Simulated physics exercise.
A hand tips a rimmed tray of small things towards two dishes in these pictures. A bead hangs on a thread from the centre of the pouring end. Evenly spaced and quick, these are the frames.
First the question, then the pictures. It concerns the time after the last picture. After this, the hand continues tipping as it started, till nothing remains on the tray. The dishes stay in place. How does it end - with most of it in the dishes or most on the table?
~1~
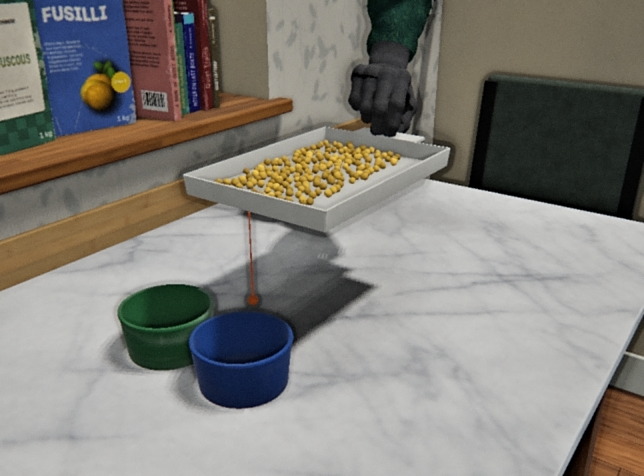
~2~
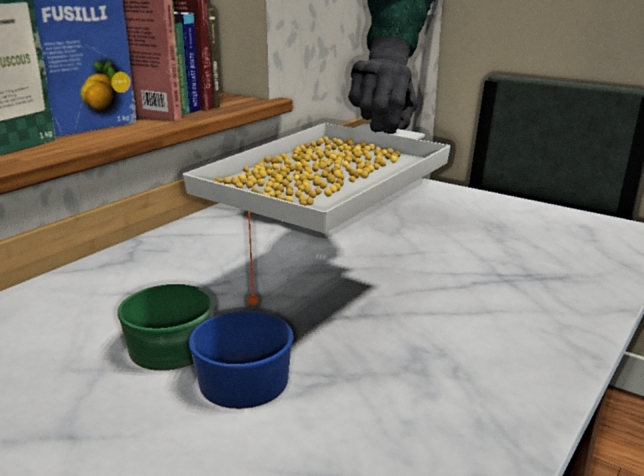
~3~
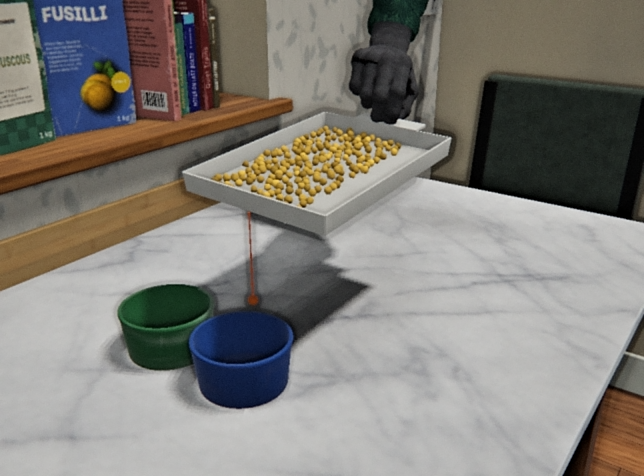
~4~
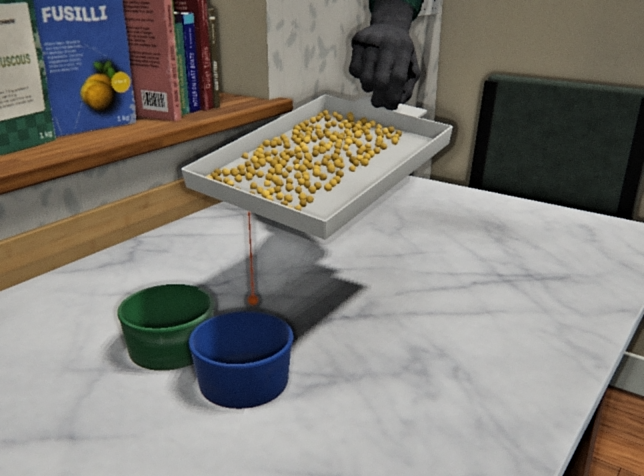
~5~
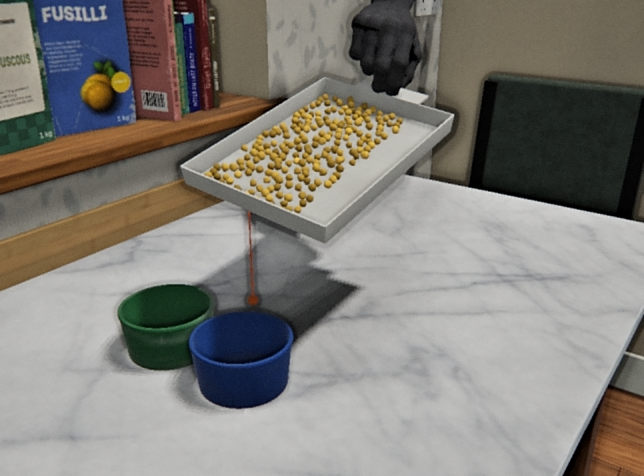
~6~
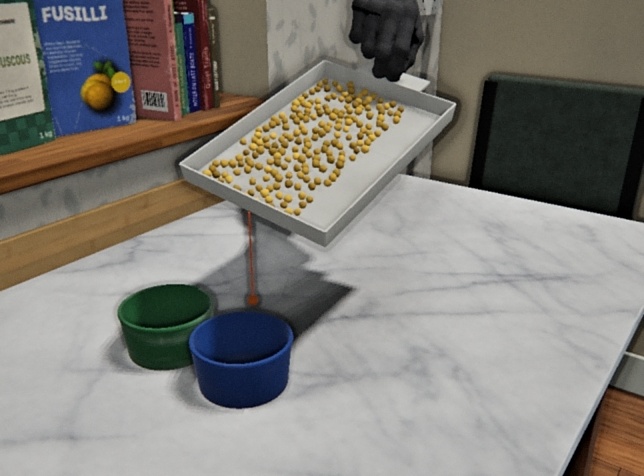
I expect most of the load to be wasted.
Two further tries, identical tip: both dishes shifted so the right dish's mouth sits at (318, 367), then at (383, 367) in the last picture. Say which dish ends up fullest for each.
In the first try it's the one on the right, and in the second it's the one on the left.
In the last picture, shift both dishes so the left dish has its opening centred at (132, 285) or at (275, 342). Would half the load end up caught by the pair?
In order, they'd catch a minor share, and next a major share.
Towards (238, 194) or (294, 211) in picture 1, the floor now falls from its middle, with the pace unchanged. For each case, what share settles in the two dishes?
Shares, approx.: 80 %, then 40 %.
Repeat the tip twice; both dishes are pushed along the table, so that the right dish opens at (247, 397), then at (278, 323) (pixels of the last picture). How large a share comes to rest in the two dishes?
First position: Some 0 %; second position: Some 50 %.
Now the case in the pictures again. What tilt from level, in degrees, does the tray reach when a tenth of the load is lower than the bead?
It is at around 75 degrees.
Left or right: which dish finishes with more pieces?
It's the right of the two that is fuller.
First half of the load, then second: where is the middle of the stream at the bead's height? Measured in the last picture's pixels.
The opening half passes (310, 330), the closing half (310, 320).
Soon after the last picture, tray tipped steeply; nearly all on the tray; a small part in the air.
A little later, tray tipped past a quarter turn; most on the tray; about a quarter outside both; a stray few in the air.
Later still, tray tipped past a quarter turn; about a quarter in the right dish; most outside both.
At rest, tray tipped past a quarter turn; about a quarter in the right dish; none in the left dish; most outside both.
